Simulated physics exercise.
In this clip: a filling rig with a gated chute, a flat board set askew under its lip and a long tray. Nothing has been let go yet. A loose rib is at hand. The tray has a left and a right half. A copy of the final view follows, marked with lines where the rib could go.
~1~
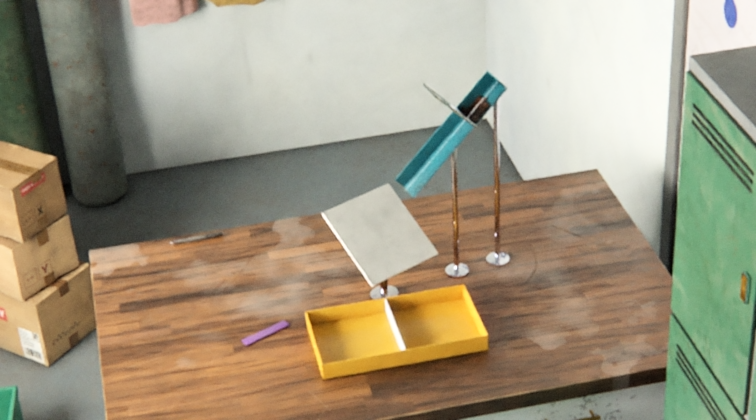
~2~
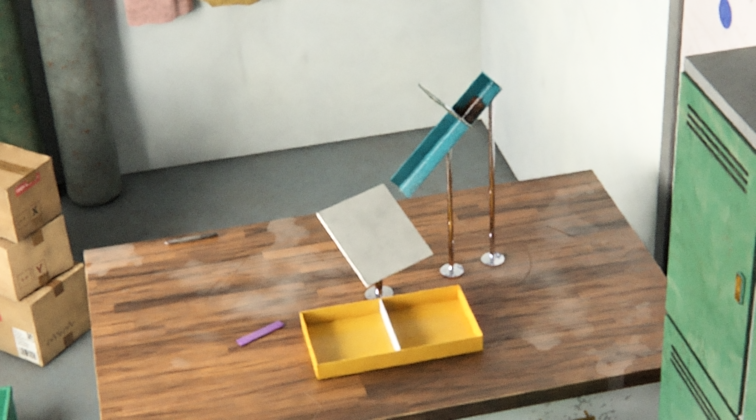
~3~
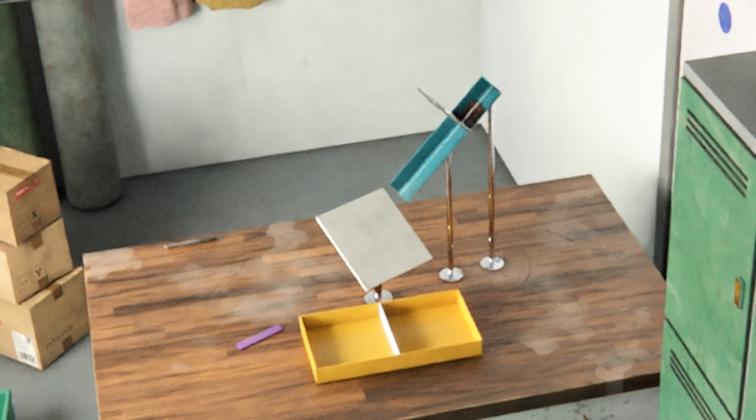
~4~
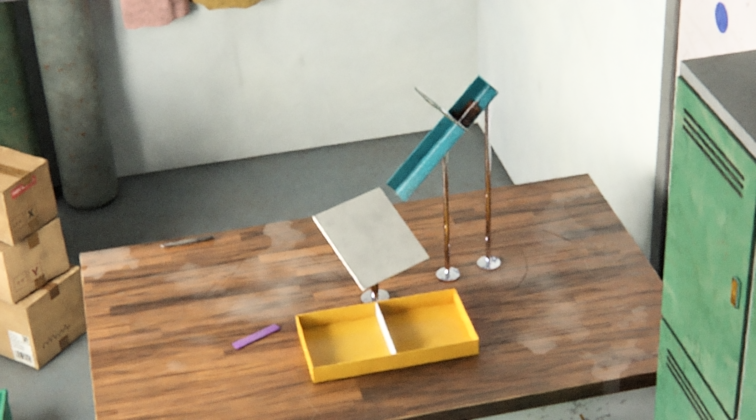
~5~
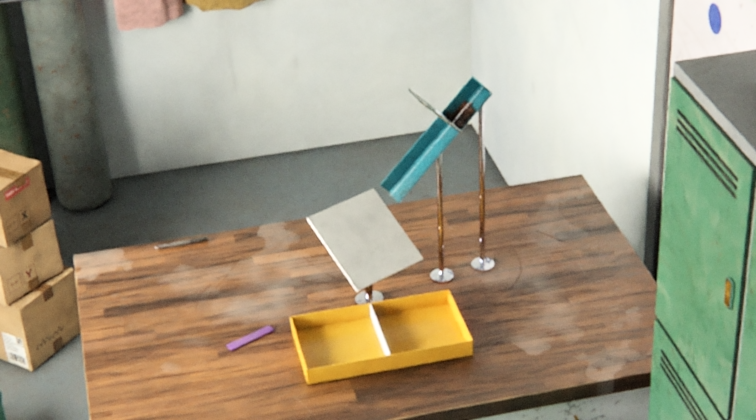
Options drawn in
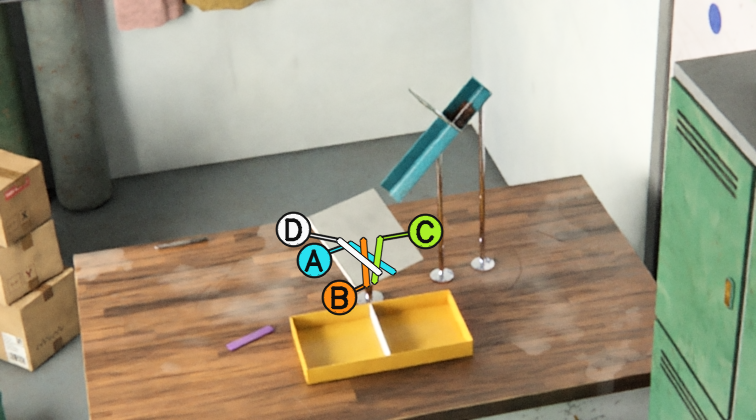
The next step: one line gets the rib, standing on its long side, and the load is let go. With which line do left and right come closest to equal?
B works best here.
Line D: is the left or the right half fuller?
Right.
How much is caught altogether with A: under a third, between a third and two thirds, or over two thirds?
Over two thirds.
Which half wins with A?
Right.
On the marked copy, line A from (350, 244) to (393, 271); line B from (363, 240) to (366, 284); line C from (380, 238) to (374, 281); line D from (339, 240) to (378, 272).
With A, of what is caught, a small part in the left half, most in the right.
With B, of what is caught, about a third in the left half, about two thirds in the right.
With C, of what is caught, nearly all in the left half, a stray few in the right.
With D, of what is caught, a small part in the left half, nearly all in the right.
